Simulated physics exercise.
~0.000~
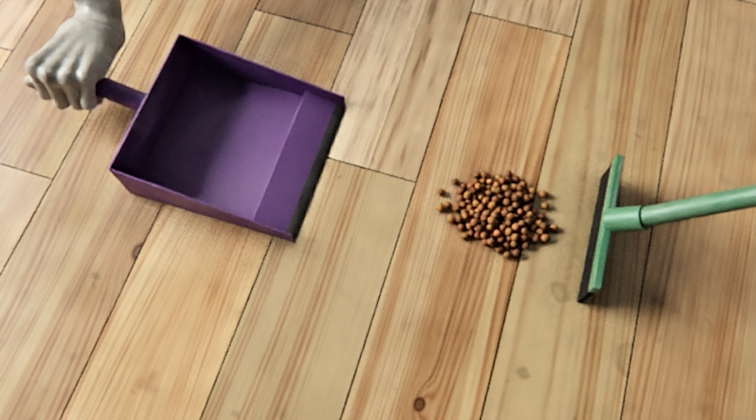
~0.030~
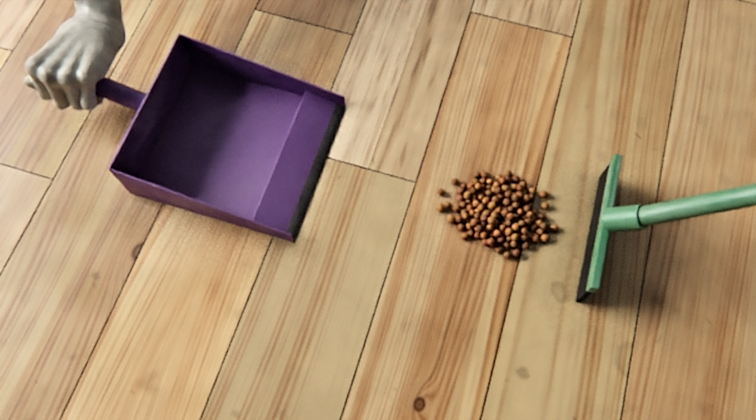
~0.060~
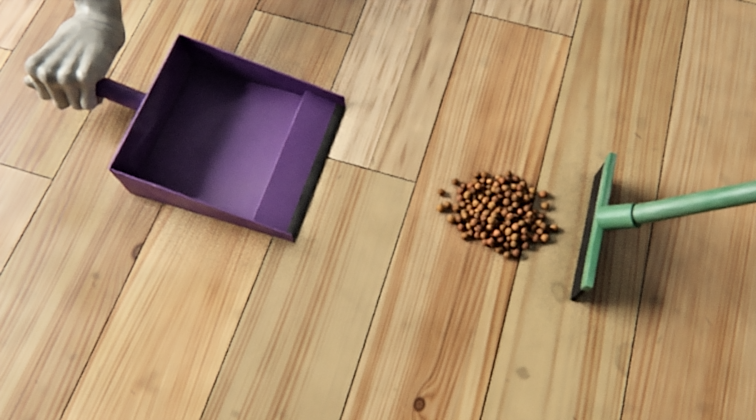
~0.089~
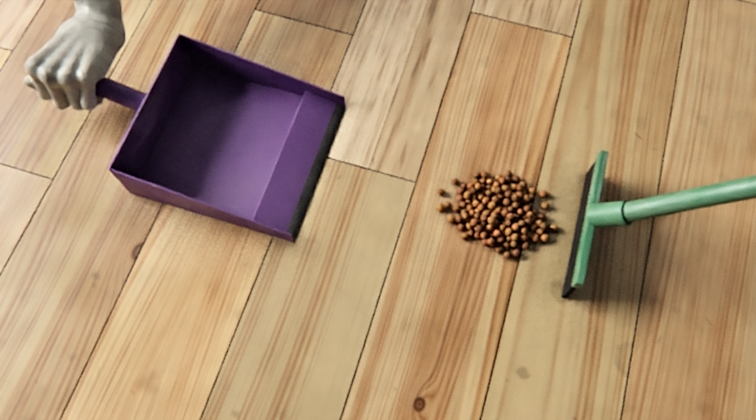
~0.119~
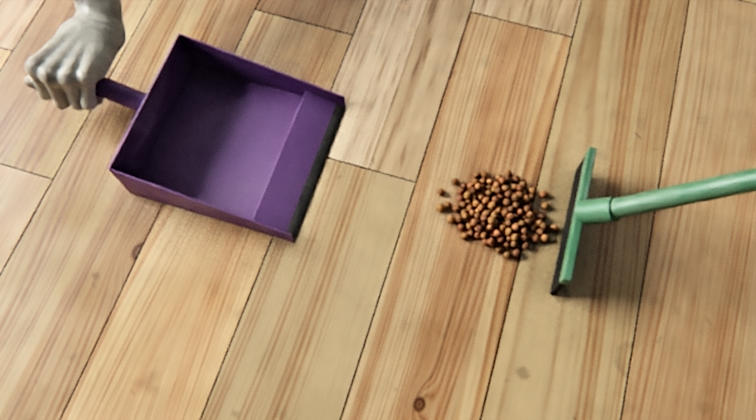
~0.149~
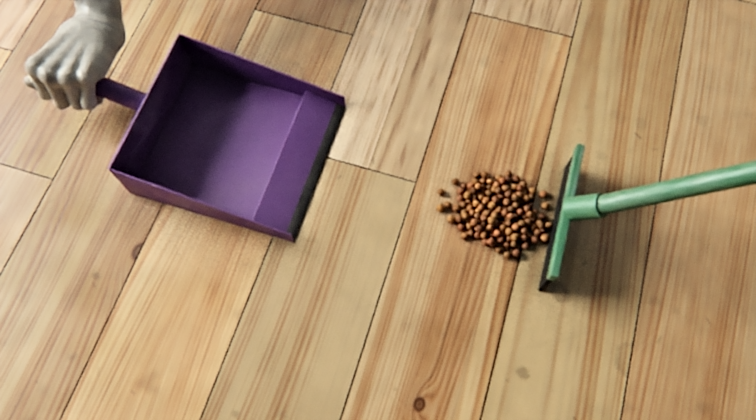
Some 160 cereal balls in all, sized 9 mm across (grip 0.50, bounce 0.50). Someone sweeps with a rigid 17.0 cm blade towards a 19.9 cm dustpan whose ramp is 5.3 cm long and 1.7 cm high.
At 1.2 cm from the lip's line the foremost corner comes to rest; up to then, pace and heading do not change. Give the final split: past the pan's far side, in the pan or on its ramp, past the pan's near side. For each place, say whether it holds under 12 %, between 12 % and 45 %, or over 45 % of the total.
My prediction: Far side: A low share; pan: A high share; near side: A low share.
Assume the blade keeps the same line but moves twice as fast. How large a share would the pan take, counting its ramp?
In that case some 55 per cent.
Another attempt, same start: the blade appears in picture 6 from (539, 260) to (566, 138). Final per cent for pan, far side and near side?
Final per cent - pan 35, far 20, near 0.
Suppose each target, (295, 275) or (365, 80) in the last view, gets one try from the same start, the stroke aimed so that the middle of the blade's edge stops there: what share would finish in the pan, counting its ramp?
The two tries give about 15 and 10 percent.
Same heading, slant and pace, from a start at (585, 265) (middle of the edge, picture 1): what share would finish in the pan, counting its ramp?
Estimate: ~ 45 %.
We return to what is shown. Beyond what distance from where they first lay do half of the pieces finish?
Roughly 24 cm.
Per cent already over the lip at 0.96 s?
So far, roughly 60 per cent.
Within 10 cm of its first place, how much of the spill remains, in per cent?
I'd estimate roughly 0 per cent.
After 0.45 s, middle of the blade 16 cm from the lip; 0 % over the lip, far side 0 %, near side 0 %.
After 0.64 s, middle of the blade 7 cm from the lip; 0 % over the lip, far side 5 %, near side 0 %.
Then, at 0.96 s, middle of the blade 1 cm from the lip; 60 % over the lip, far side 5 %, near side 0 %.
By 1.3 s all is still; far side 5 %, pan 60 %, near side 0 %, in front of the lip or behind the blade 35 %.
